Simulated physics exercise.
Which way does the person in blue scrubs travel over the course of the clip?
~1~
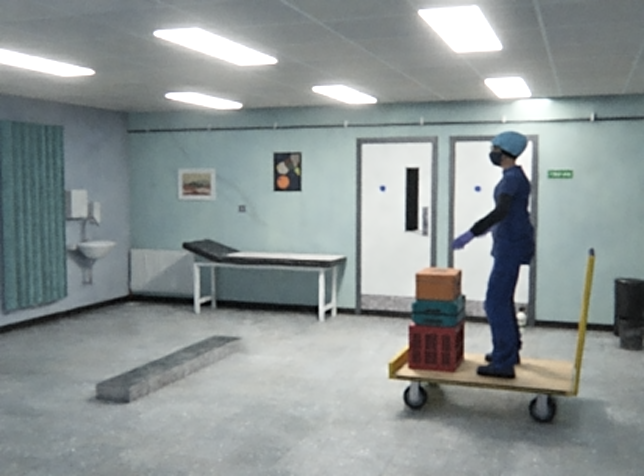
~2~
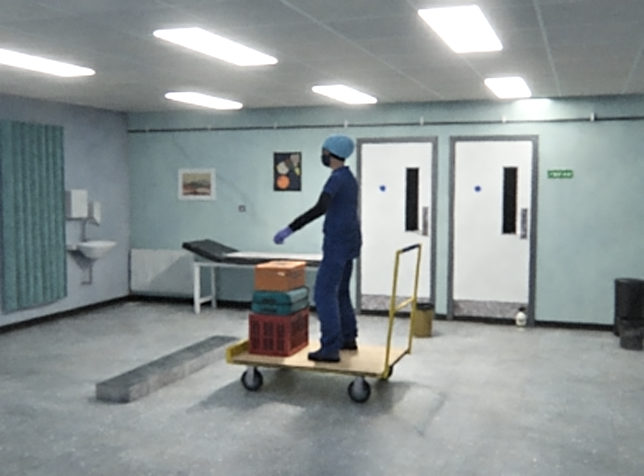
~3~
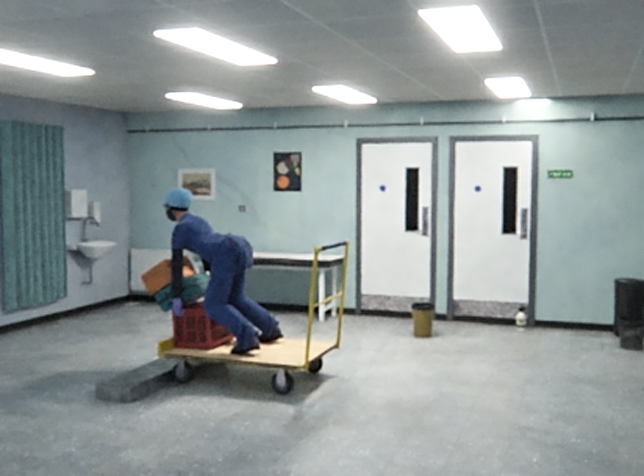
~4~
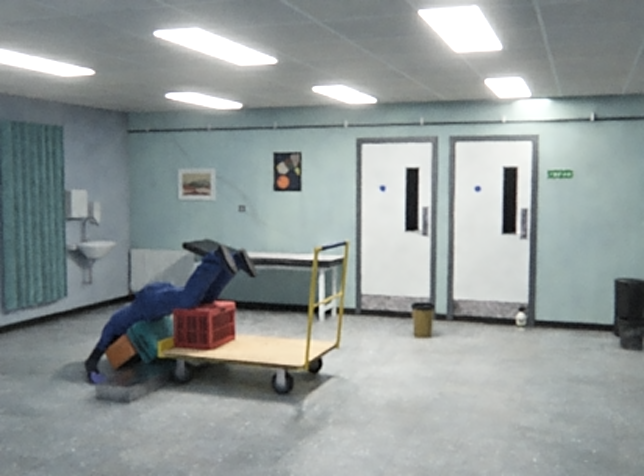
The person moves to the left, first riding on the trolley and then pitching over its front edge.
